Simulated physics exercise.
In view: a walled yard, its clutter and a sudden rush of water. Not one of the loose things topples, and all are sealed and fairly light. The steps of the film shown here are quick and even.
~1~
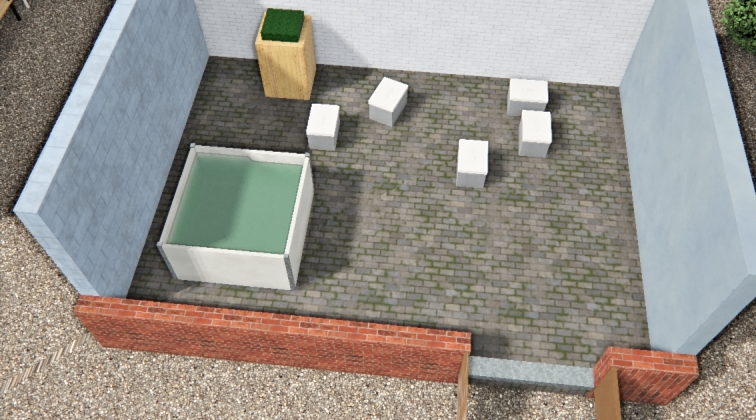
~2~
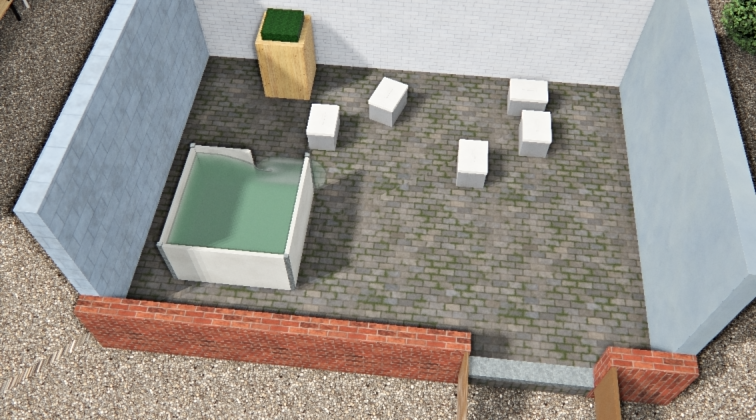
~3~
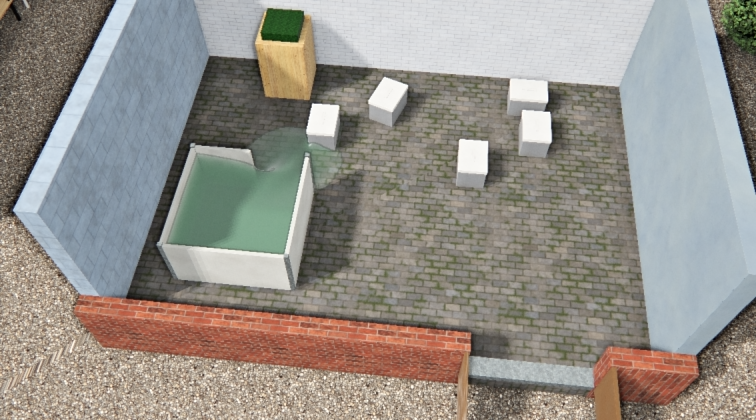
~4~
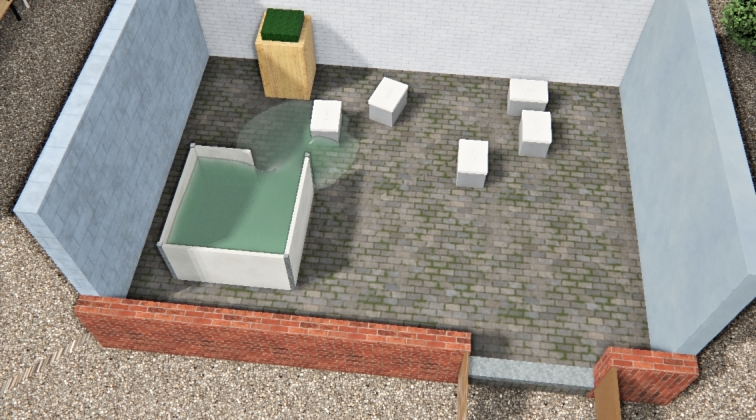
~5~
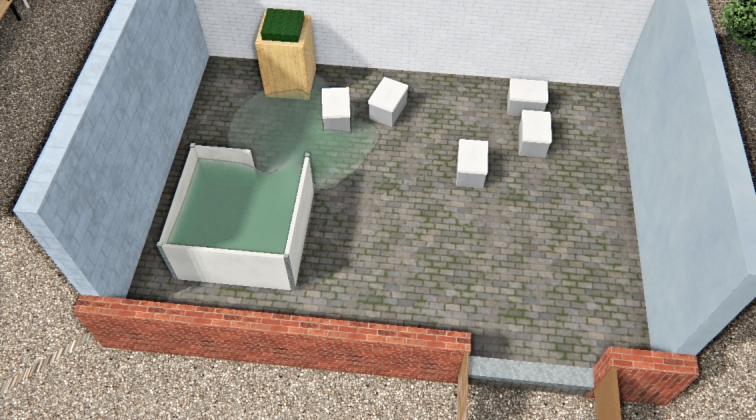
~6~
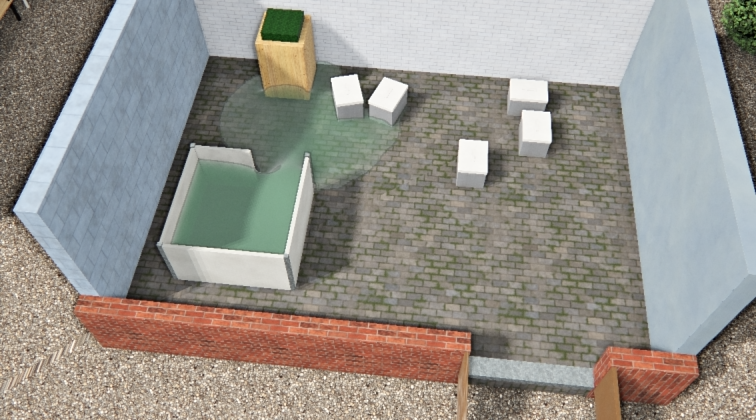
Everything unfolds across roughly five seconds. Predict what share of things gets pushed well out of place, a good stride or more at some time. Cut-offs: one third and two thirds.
Two thirds or more.
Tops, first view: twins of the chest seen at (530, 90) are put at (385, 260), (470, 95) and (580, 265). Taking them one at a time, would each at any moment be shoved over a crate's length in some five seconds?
Copy by copy, in order: Largely stays, relocated, largely stays.
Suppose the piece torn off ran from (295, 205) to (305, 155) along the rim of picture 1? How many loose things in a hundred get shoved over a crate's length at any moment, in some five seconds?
60 % or thereabouts.
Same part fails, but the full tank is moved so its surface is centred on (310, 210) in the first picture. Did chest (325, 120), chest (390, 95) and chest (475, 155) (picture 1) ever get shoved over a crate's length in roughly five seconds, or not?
Lab note - in sequence: Displaced that much; displaced that much; less than that.
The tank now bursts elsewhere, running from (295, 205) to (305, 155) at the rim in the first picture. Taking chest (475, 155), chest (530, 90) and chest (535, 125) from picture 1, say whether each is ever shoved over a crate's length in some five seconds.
Listed in turn, ends up that far off, ends up that far off, ends up that far off.
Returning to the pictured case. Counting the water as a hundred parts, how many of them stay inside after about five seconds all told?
Estimate: Roughly 100 %.
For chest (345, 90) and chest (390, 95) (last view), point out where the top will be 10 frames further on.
(476, 67) and (506, 86), about.
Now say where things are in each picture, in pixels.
The first picture shows a chest at (323, 119) rests on the ground; a chest at (537, 125), on the bottom; 0 of 5 have shifted.
The second picture shows a chest at (323, 119) rests on the ground; a chest at (537, 125) rests on the ground; 0 of 5 have shifted.
The third picture shows a chest at (323, 118), on the bottom; a chest at (537, 125) rests on the ground; 0 of 5 have shifted.
The fourth picture shows a chest at (326, 114) rests on the ground, close to its start; a chest at (537, 125), on the bottom; 1 of 5 have shifted.
The fifth picture shows a chest at (336, 102), on the bottom, a stride from its start; a chest at (537, 125), on the bottom; 1 of 5 have shifted.
The sixth picture shows a chest at (347, 89), on the bottom, a stride from its start; a chest at (537, 125) rests on the ground; 1 of 5 have shifted.
A moment on, 1 of 5 are well off their spots; 0 afloat.
Next, 2 of 5 are well off their spots; 2 afloat.
Later, 4 of 5 are well off their spots; 3 afloat.
In the end, 4 of 5 are well off their spots, and 4 have been at some point; 3 afloat.
